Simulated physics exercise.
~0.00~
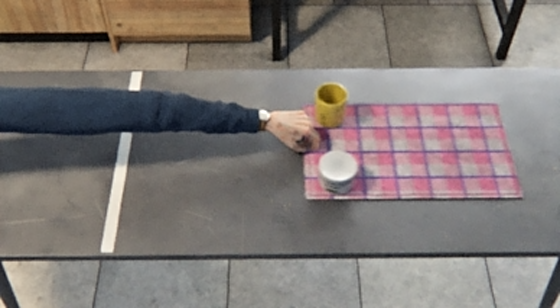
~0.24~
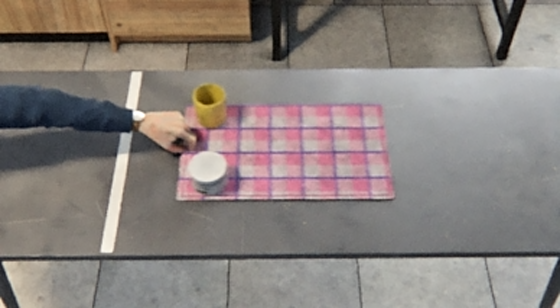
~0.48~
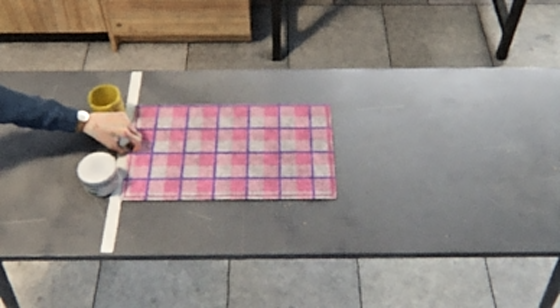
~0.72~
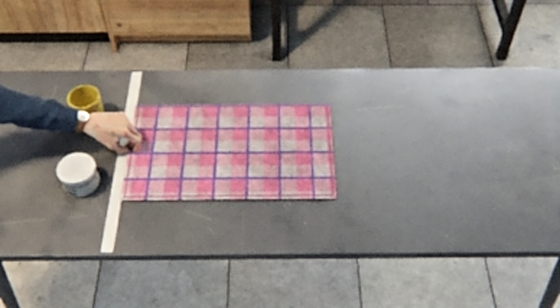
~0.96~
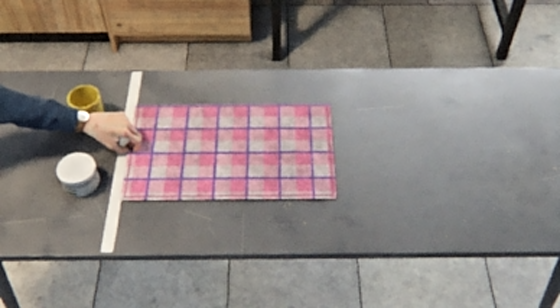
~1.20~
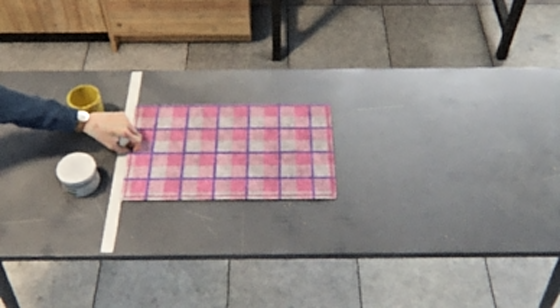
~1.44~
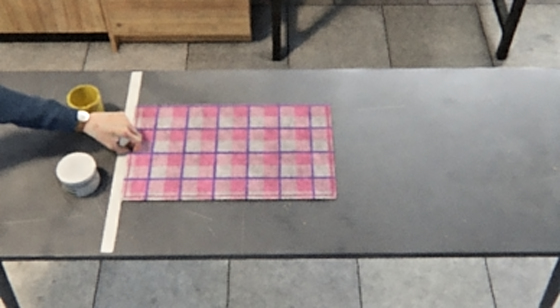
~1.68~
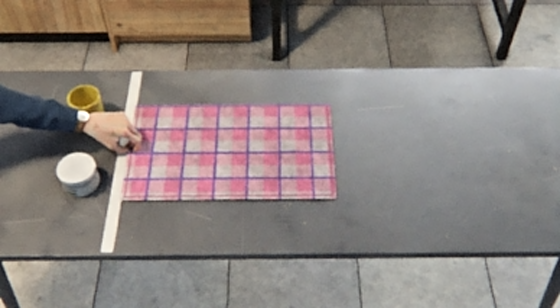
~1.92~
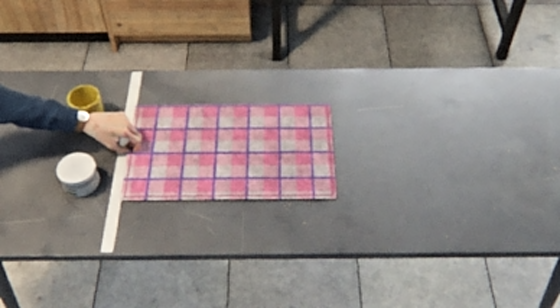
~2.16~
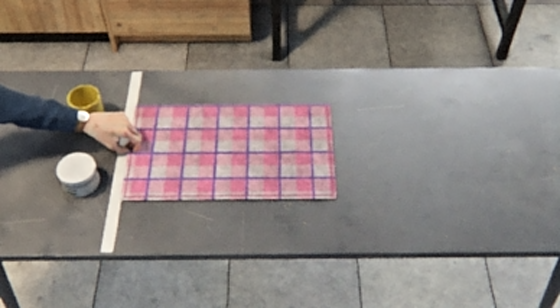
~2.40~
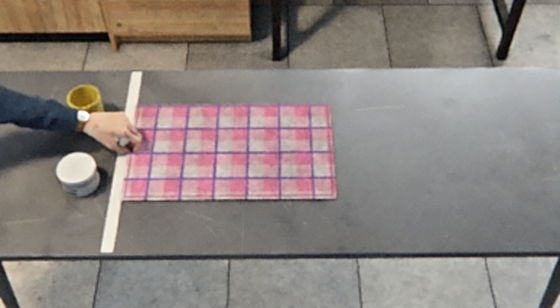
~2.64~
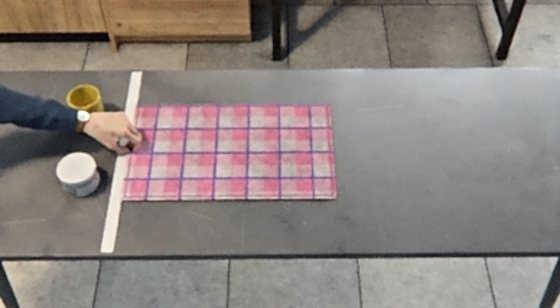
A hand pulled a pink checked cloth left across a dark table, carrying a yellow mug and a white tub, until its edge stopped at a white tape line; both objects slid off past the edge and came to rest left of the tape.
